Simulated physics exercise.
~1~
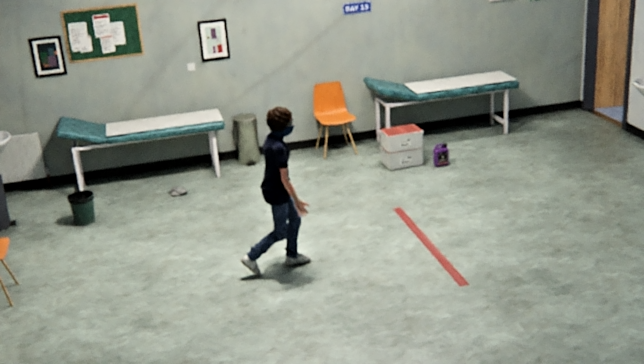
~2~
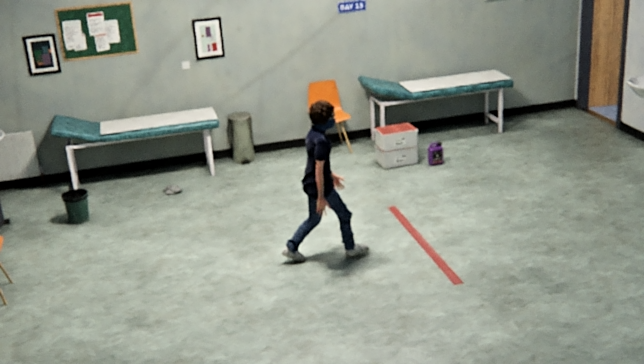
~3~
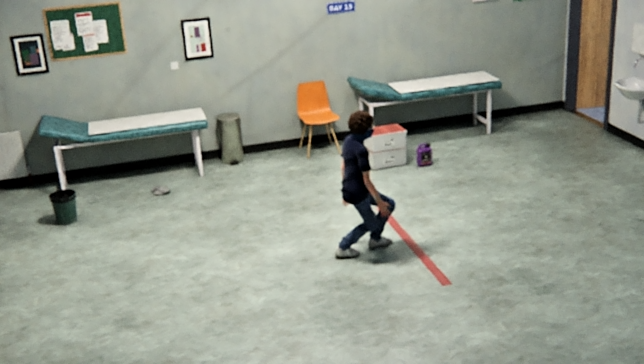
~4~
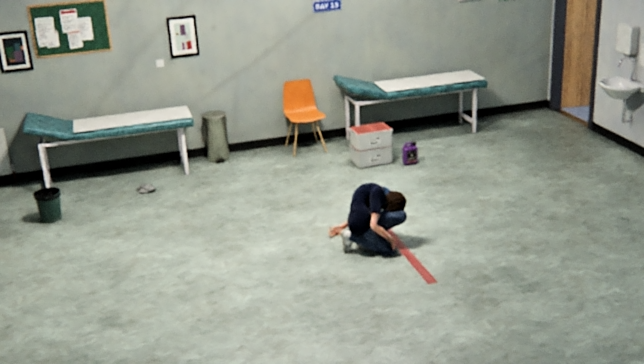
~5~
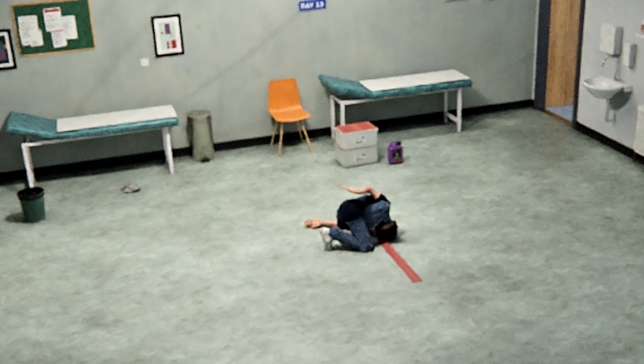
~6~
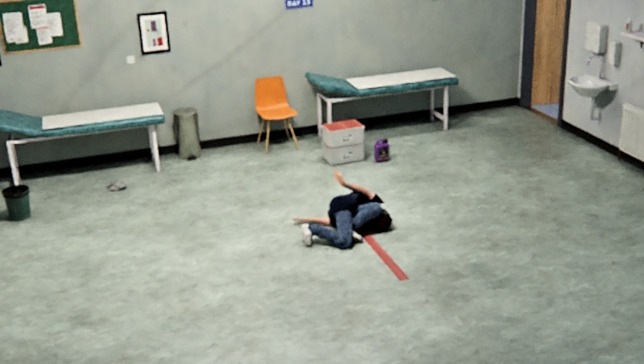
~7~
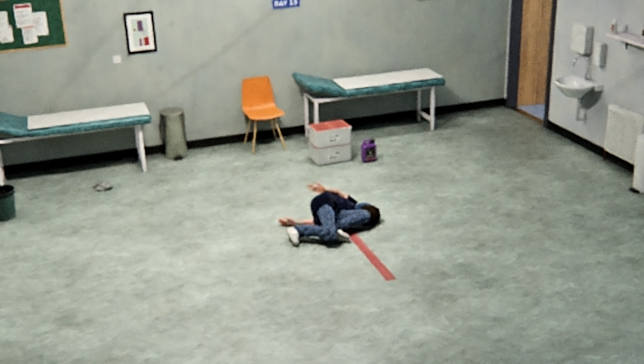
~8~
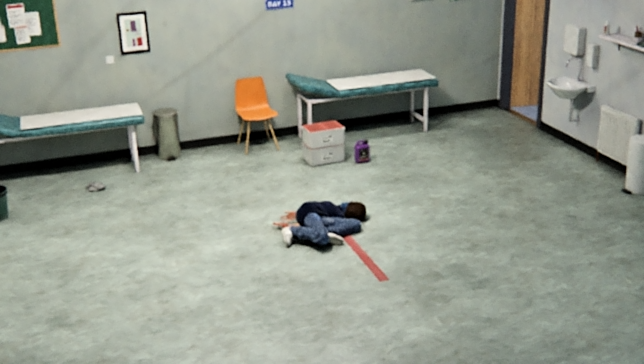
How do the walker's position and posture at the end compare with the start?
At the start the walker is upright on the open floor, well to the left of the red tape. By the end the walker is lying curled on the floor beside the tape, farther right in the room, with the head across its line.
